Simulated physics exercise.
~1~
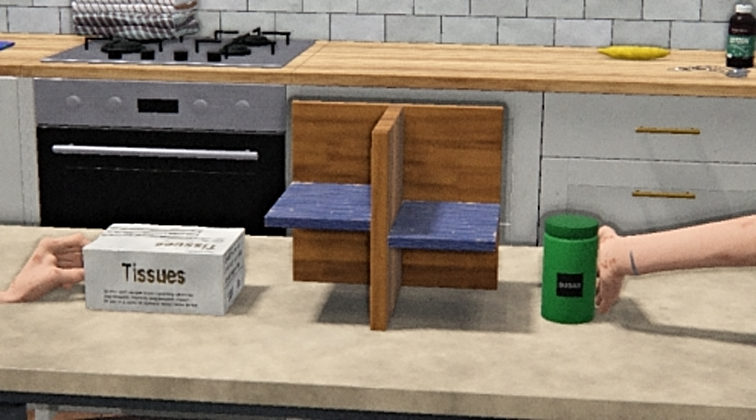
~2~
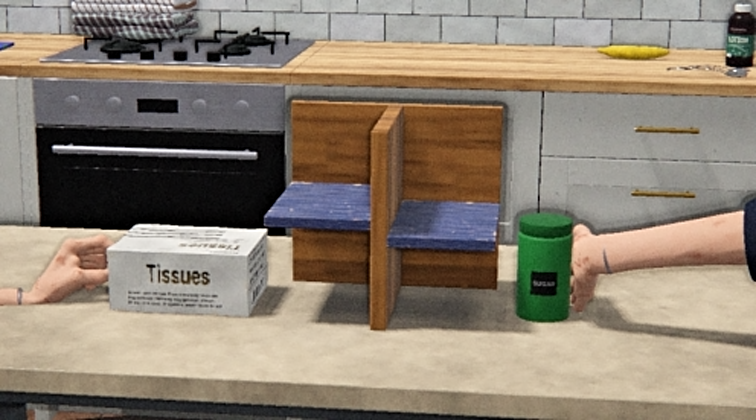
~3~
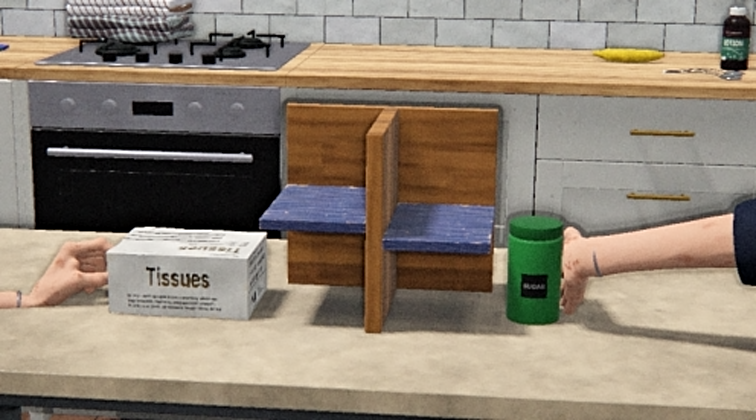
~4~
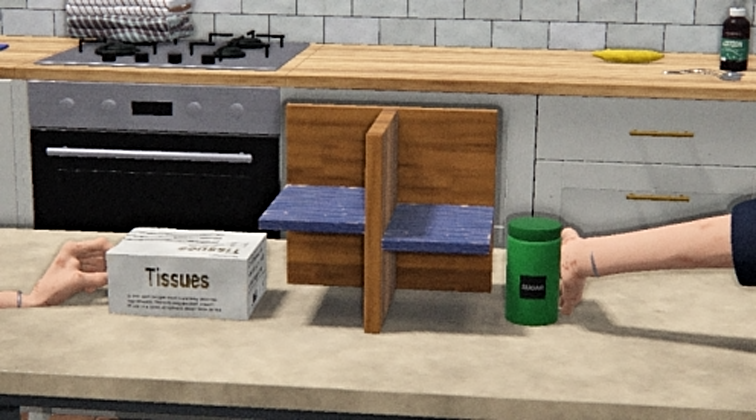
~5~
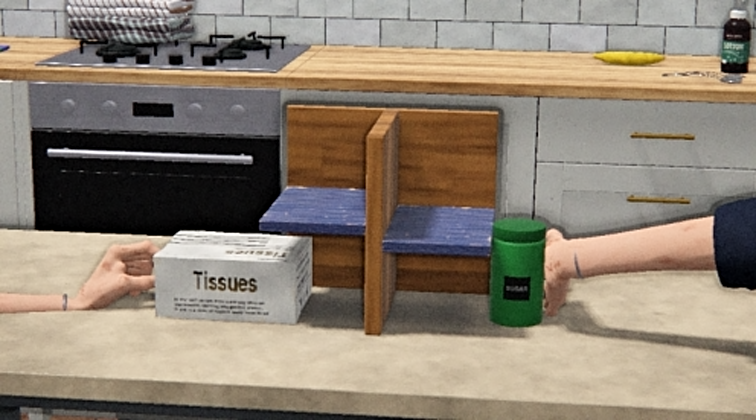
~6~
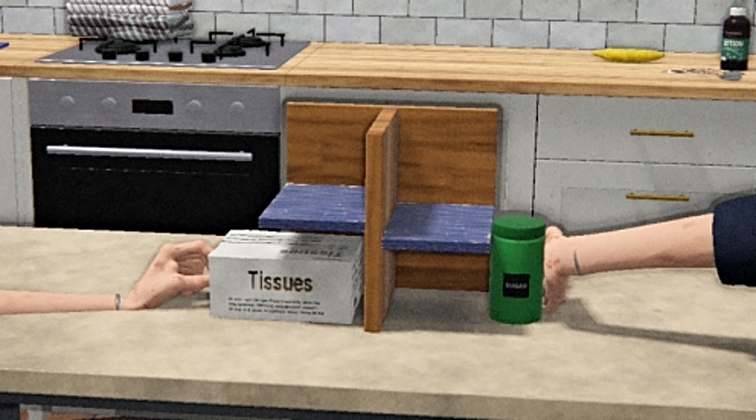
On a kitchen counter, two hands pushed a white tissue box from the left and a green jar from the right toward a wooden shelf; the jar stopped at the shelf's edge, while the box slid in underneath the blue ledge.
